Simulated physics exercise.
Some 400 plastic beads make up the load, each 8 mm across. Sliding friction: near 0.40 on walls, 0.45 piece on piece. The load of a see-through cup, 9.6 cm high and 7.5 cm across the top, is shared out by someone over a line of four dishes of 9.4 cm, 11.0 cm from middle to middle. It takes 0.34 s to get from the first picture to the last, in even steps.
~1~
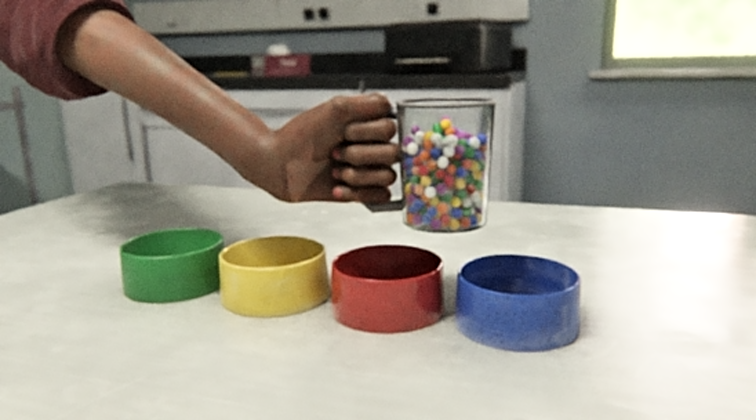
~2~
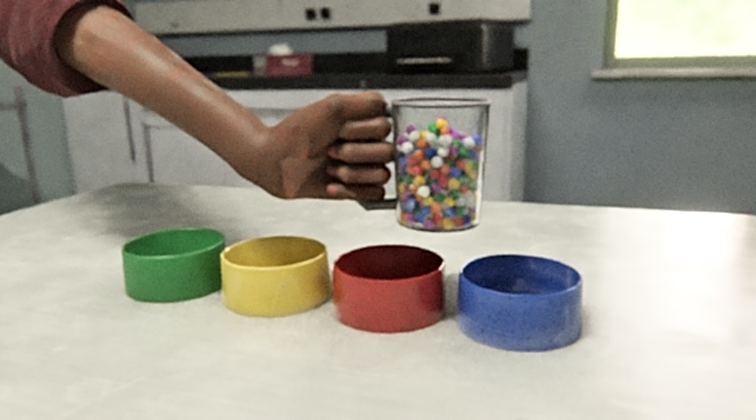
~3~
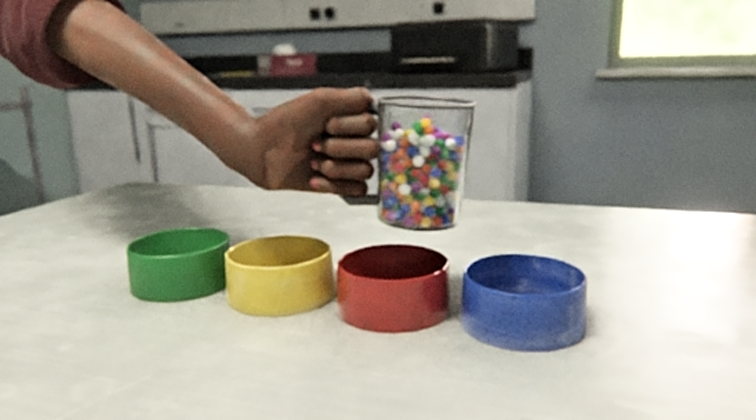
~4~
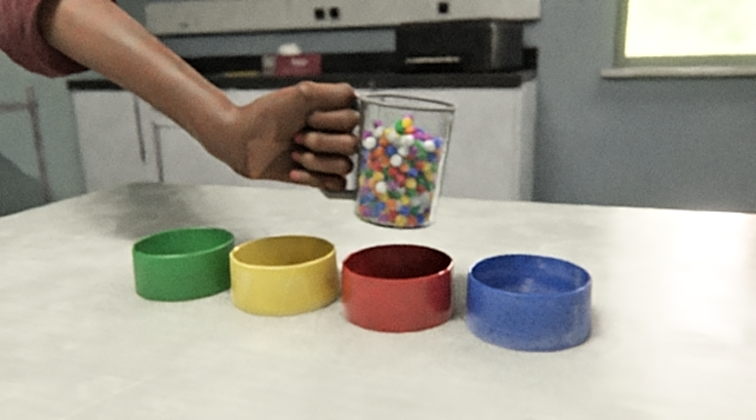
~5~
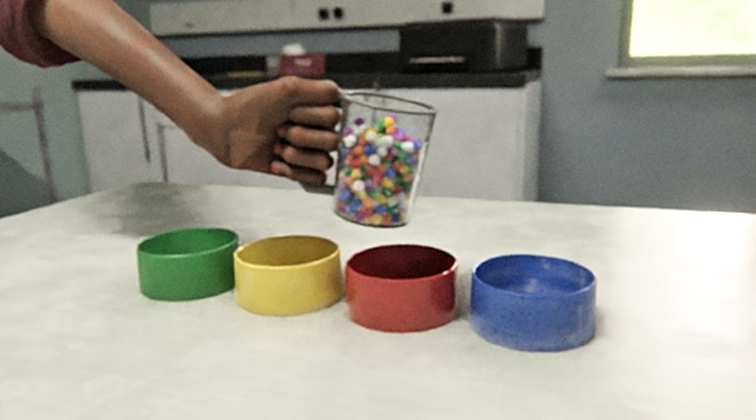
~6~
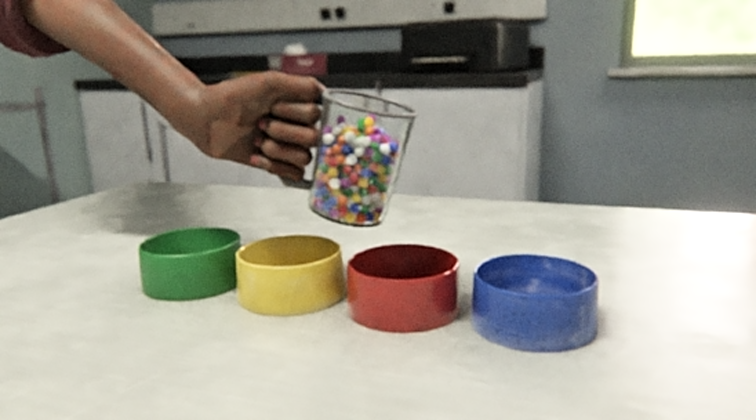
A clear cup of multicoloured beads, gripped by a hand, moves left above a table, from over the red and blue dishes to above the yellow and red ones, tilting slightly rightward, while green, yellow, red and blue dishes sit below.
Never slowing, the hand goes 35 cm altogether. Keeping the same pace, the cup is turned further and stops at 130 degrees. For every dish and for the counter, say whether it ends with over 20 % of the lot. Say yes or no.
Red dish: No, blue dish: No, green dish: Yes, yellow dish: No, counter: No.
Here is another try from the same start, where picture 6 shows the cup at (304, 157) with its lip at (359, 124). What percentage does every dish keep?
The red dish keeps 0, the blue one 0, the green one 90 and the yellow one 0.
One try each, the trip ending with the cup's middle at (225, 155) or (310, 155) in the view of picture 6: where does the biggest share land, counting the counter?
The largest share ends at yellow first and at red second.
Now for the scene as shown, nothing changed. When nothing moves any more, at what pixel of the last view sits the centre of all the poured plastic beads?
Roughly pixel (188, 259).
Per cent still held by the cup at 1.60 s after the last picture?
I'd put it at roughly 80 per cent.
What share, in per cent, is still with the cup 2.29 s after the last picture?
0 %.
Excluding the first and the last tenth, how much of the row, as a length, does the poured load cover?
Spread: Around 6 cm.
Then, 0.96 s after the last picture, tilt 68 degrees; cup holds 100 %.
Then, 1.60 s after the last picture, tilt 104 degrees; cup holds 80 %, green 15 %.
Then, 2.29 s after the last picture, tilt 130 degrees; cup holds 0 %, green 95 %.
In the end, red 0 %, blue 0 %, green 95 %, yellow 0 %, counter 5 %.
